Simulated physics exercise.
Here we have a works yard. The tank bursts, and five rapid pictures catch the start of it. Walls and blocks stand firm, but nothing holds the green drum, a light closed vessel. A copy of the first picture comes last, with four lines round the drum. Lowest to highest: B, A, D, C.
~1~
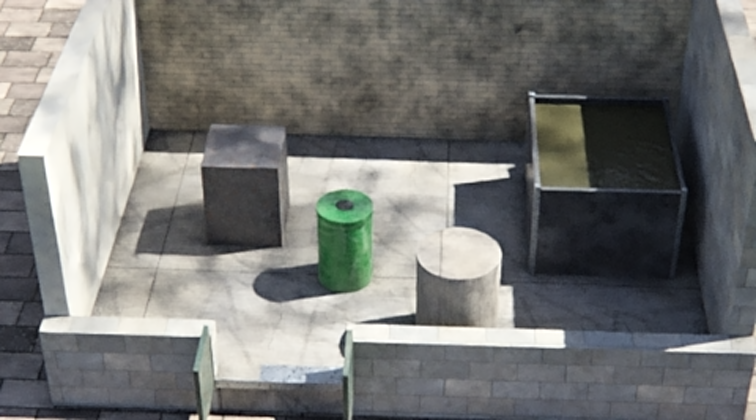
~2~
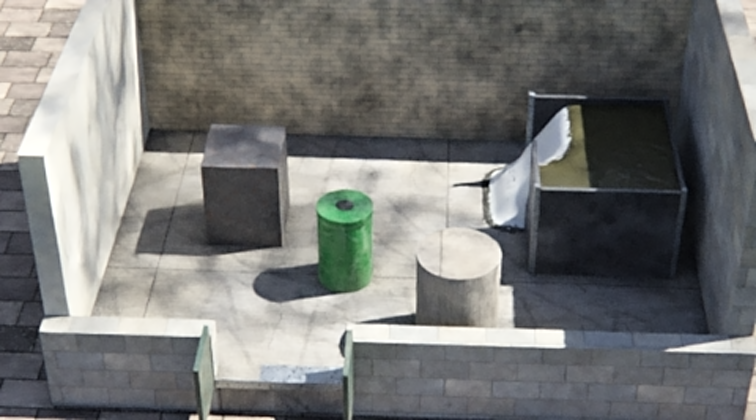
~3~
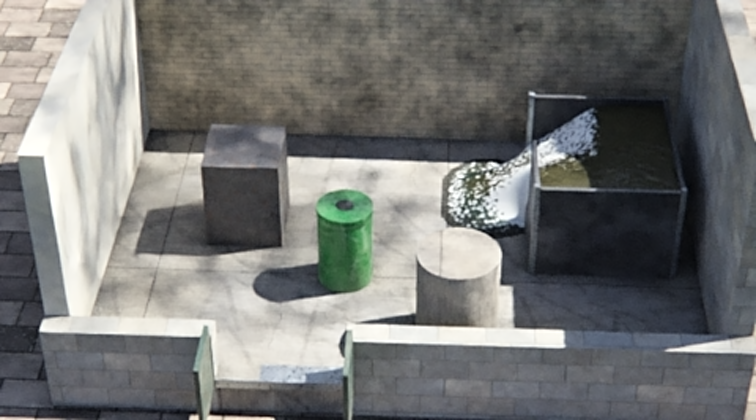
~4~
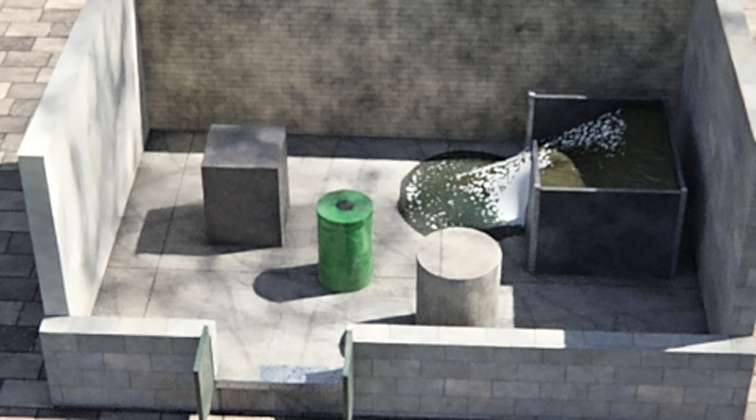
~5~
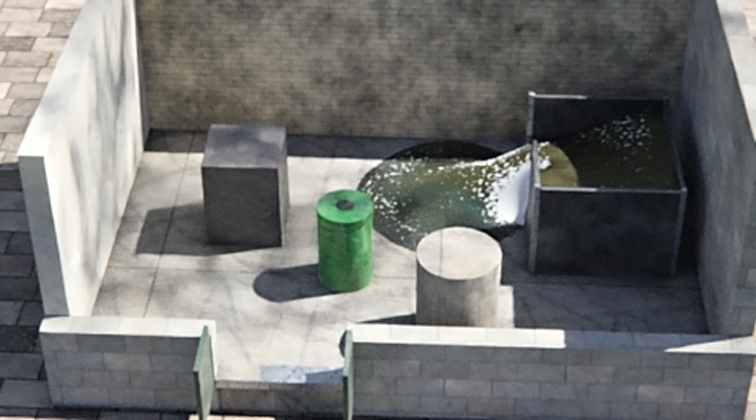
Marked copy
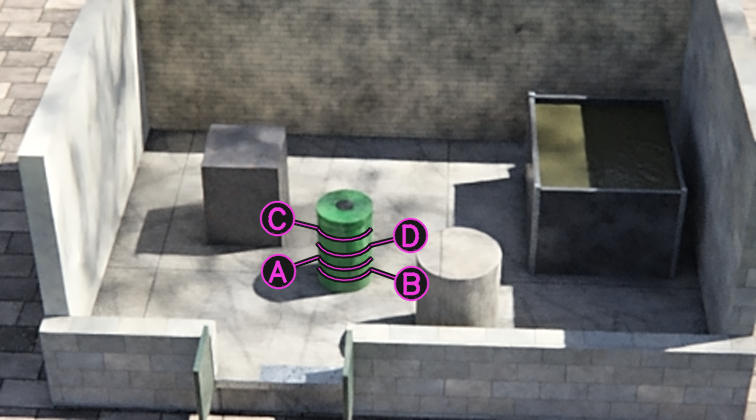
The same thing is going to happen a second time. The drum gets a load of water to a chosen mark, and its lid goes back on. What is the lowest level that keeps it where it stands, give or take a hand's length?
Choose B.
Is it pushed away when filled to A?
No, that is safe.
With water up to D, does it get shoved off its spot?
No, that is safe.
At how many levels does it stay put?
All of them.
On the marked copy, A at (343, 269); B at (343, 280); C at (342, 240); D at (343, 255); from the bottom up B, A, D, C.
For mark A, it does not move.
For mark B, it does not move.
For mark C, it does not move.
For mark D, it does not move.
